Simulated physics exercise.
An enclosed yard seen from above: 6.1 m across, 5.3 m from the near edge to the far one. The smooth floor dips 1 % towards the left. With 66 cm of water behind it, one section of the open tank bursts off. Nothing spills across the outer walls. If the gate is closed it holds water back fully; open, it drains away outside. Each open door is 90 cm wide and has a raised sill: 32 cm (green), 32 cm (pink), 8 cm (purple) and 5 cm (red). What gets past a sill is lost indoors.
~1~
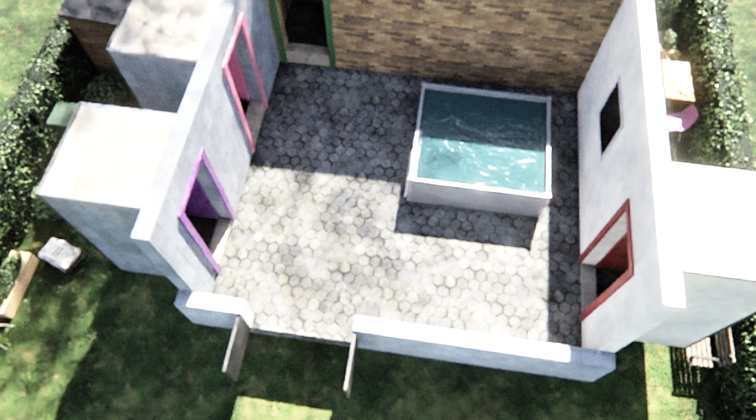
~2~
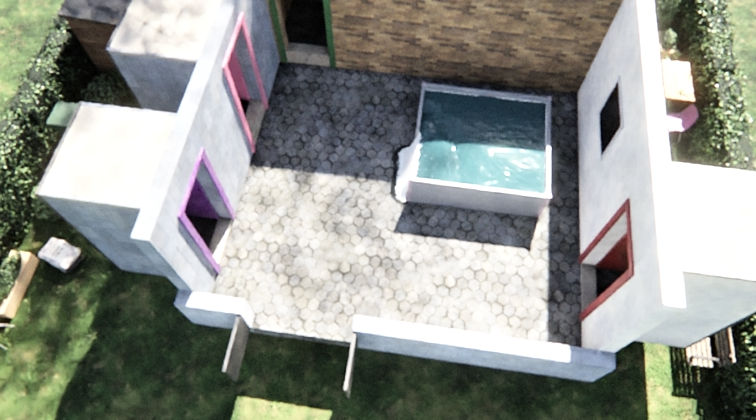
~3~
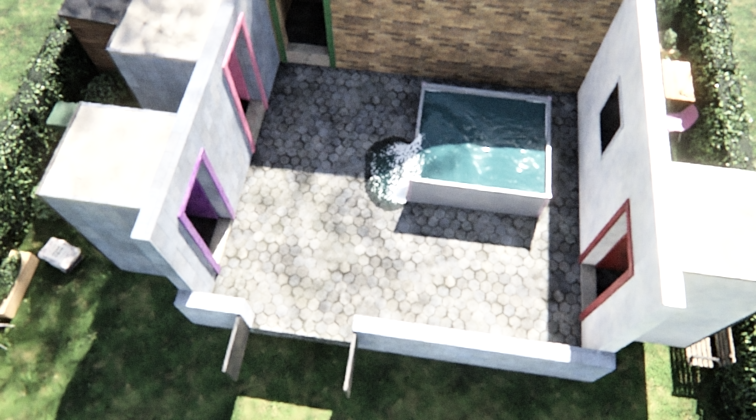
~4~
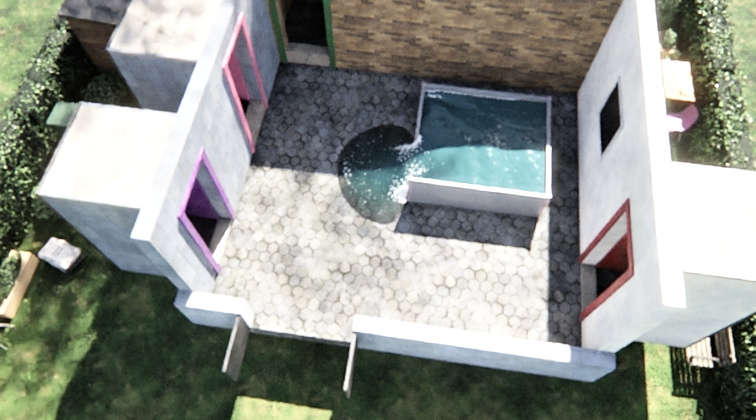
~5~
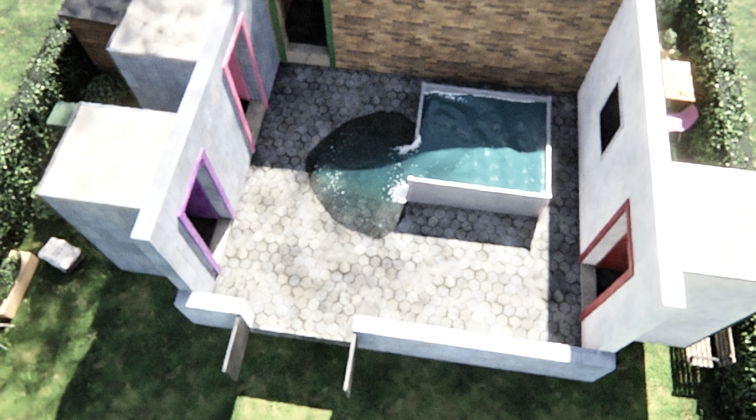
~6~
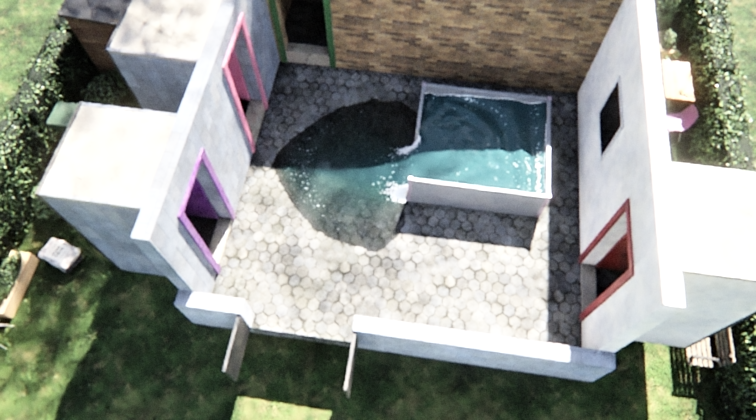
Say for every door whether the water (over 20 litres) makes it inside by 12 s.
Door by door: At the green door it keeps below the limit; at the pink door it stays under the limit; at the purple door it passes the limit; at the red door it stays under the limit.
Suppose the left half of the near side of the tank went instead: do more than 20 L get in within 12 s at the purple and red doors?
Then: Purple past it, red over.
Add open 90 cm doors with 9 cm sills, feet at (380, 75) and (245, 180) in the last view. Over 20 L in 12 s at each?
In that order: Under, over.
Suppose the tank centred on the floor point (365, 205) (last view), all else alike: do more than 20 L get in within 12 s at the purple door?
Against that limit: Purple past it.
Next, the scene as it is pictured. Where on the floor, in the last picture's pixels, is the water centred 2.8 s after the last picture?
Near (380, 169).
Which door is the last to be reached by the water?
Last comes the red one.
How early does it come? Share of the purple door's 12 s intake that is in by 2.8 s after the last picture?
Some 35 per cent by then.
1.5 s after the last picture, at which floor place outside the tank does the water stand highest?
Around (209, 306).
Then, 0.7 s after the last picture water covers 35 % of the floor and is deepest (39 cm) near (403, 179); green door not reached, pink door 24 cm at the sill, 0 L in, purple door 7 cm at the sill, 0 L in, red door not reached.
Then, 1.5 s after the last picture water covers 45 % of the floor and is deepest (47 cm) near (209, 306); green door 17 cm at the sill, 0 L in, pink door 30 cm at the sill, 0 L in, purple door 21 cm at the sill, 28 L in, red door not reached.
Then, 2.8 s after the last picture water covers 50 % of the floor and is deepest (29 cm) near (212, 296); green door 23 cm at the sill, 0 L in, pink door 21 cm at the sill, 0 L in, purple door 18 cm at the sill, 86 L in, red door not reached.
Then, 6.3 s after the last picture water covers 90 % of the floor and is deepest (18 cm) near (209, 306); green door 11 cm at the sill, 0 L in, pink door 13 cm at the sill, 0 L in, purple door 14 cm at the sill, 200 L in, red door 5 cm at the sill, 0 L in.
Then, 11.3 s after the last picture water covers 95 % of the floor and is deepest (11 cm) near (226, 247); green door 8 cm at the sill, 0 L in, pink door 8 cm at the sill, 0 L in, purple door 11 cm at the sill, 249 L in, red door 6 cm at the sill, 3 L in.
